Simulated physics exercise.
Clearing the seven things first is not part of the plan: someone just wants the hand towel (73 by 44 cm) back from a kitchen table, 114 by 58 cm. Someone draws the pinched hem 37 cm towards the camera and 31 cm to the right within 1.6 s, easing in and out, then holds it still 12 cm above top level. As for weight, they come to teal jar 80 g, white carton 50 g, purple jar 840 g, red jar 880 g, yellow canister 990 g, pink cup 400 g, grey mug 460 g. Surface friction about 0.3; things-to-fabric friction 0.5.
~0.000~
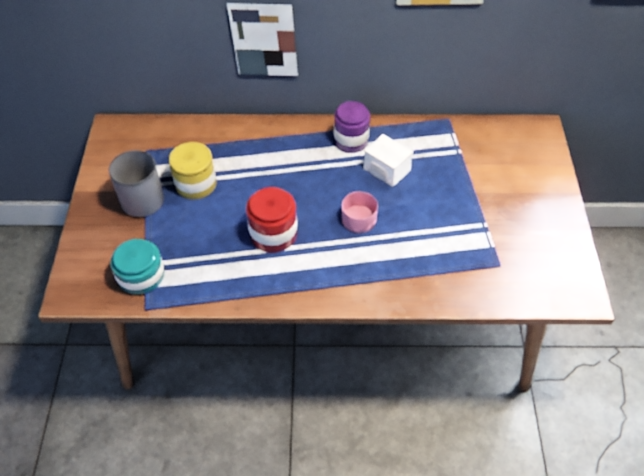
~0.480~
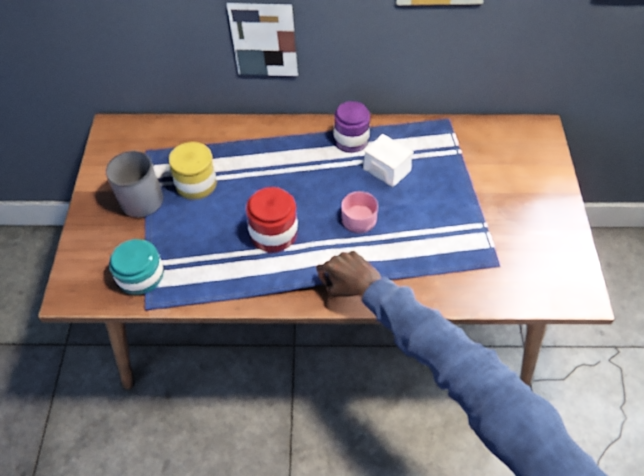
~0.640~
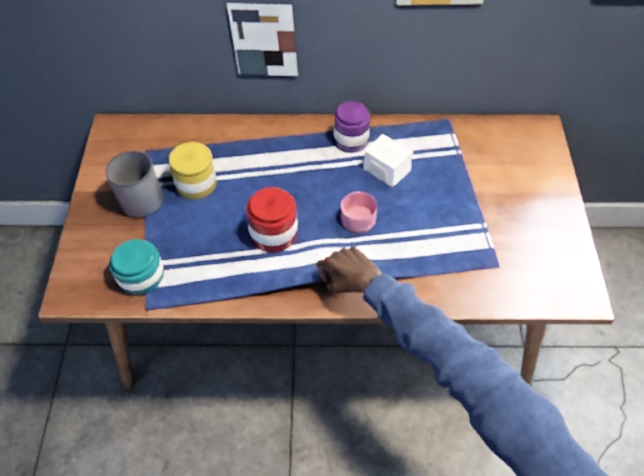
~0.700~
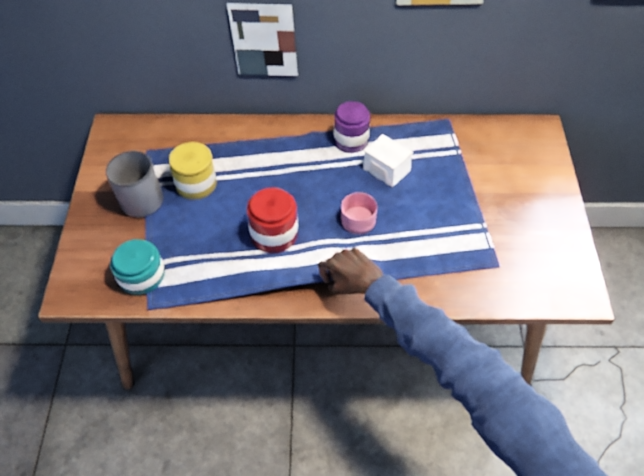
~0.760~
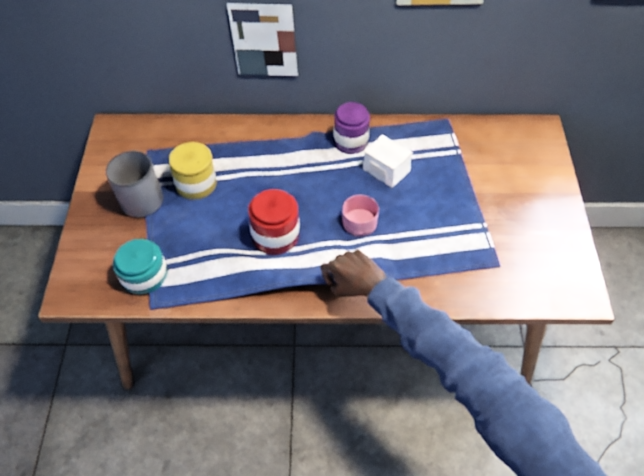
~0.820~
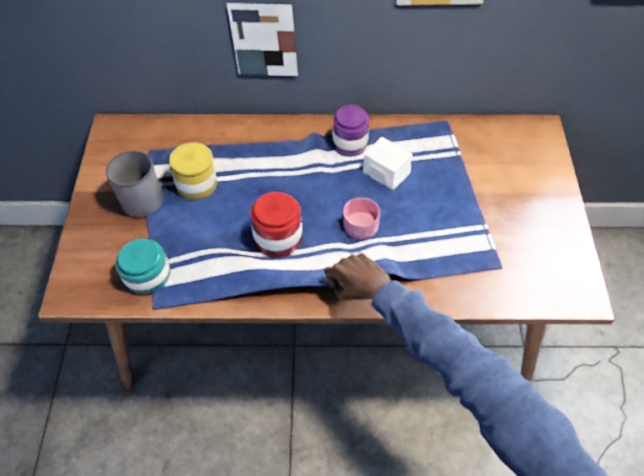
A hand pinches the blue towel's front hem and drags it slightly, shifting the red jar.
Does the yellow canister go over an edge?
I bet it goes overboard.
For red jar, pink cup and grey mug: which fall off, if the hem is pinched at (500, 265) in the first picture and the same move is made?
At the end, the red jar ends up off the top, the pink cup ends up off the top, and the grey mug holds its spot.
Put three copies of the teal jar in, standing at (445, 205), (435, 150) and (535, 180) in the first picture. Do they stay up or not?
Log, in listed order - lost / lost / kept.
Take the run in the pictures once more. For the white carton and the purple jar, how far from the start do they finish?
Roughly: The white carton goes over the edge, the purple jar goes off the top.
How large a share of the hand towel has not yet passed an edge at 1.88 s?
Share within the edges: Approx. 20 %.
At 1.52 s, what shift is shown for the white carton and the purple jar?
Approx. shift - white carton: 25 cm; purple jar: 25 cm.
After 1.2 s, 90 % of the hand towel is still over the top; yellow canister 13 cm off its start, red jar 15 cm off its start, pink cup 12 cm off its start.
After 1.5 s, 70 % of the hand towel is still over the top; yellow canister 30 cm off its start, red jar 31 cm off its start, pink cup 28 cm off its start.
After 1.9 s, 20 % of the hand towel is still over the top; yellow canister 56 cm off its start at (363, 357), pink cup over the edge, red jar over the edge.
After 2.2 s, 0 % of the hand towel is still over the top; yellow canister over the edge, purple jar over the edge, white carton over the edge.
After 3.8 s, 0 % of the hand towel is still over the top; yellow canister over the edge, purple jar over the edge, white carton over the edge, pink cup over the edge.
